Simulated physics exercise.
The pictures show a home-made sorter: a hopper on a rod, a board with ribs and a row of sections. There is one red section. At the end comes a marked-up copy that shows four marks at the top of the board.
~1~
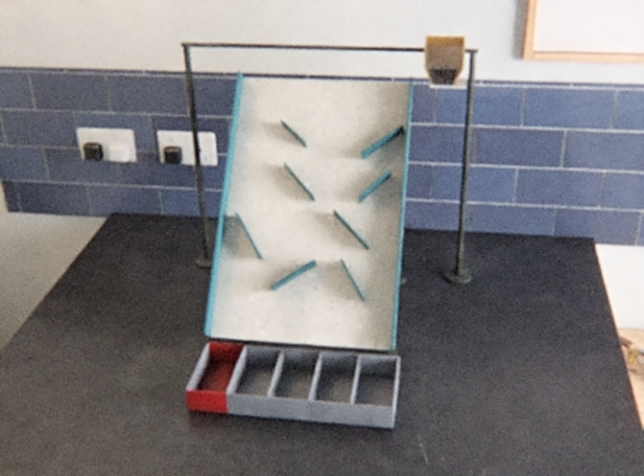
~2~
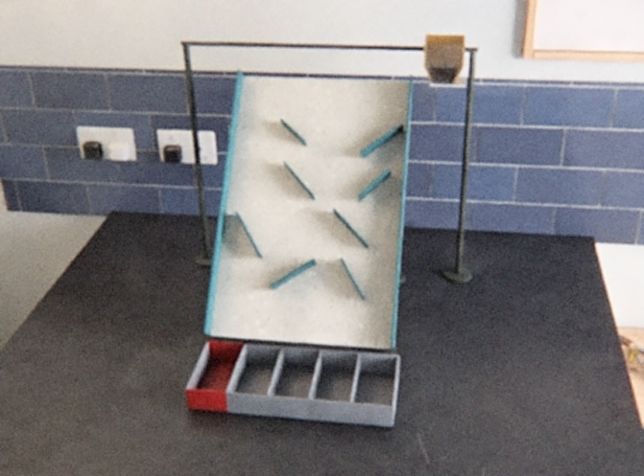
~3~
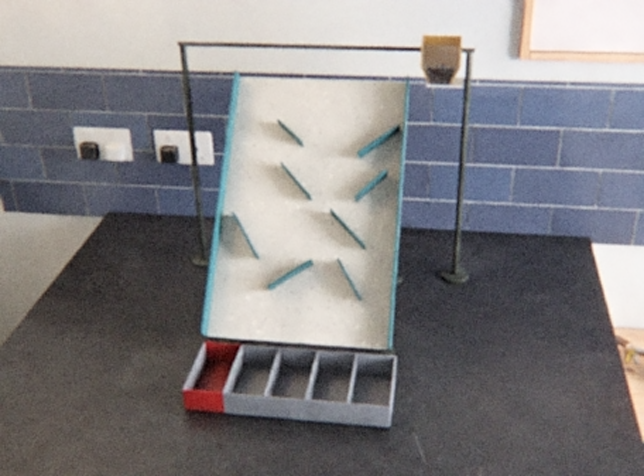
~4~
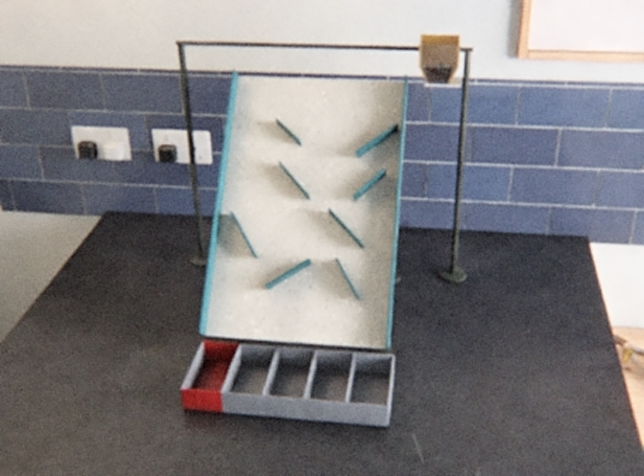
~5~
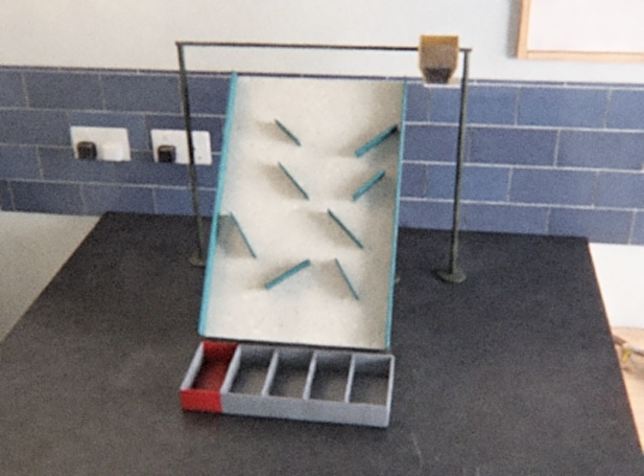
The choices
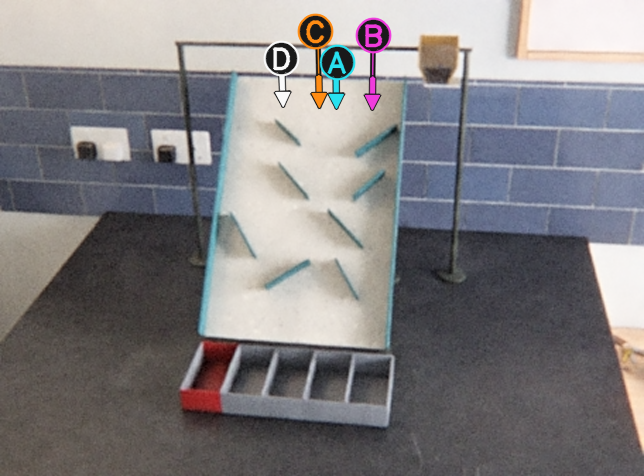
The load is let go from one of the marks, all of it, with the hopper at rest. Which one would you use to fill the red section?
Choose B.
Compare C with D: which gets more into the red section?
That would be D.
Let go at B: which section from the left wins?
The first.
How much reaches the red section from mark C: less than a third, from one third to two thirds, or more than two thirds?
Mark C gives less than a third.
On the marked copy, mark A meets the board at (336, 103); mark B meets the board at (372, 104); mark C meets the board at (319, 102); mark D meets the board at (283, 101).
With A, roughly a quarter in the red section, roughly two thirds in other sections, just a few outside the box.
With B, roughly half in the red section, roughly a third in other sections, about a tenth outside the box.
With C, about a tenth in the red section, the larger part in other sections, just a few outside the box.
With D, roughly a quarter in the red section, roughly two thirds in other sections.
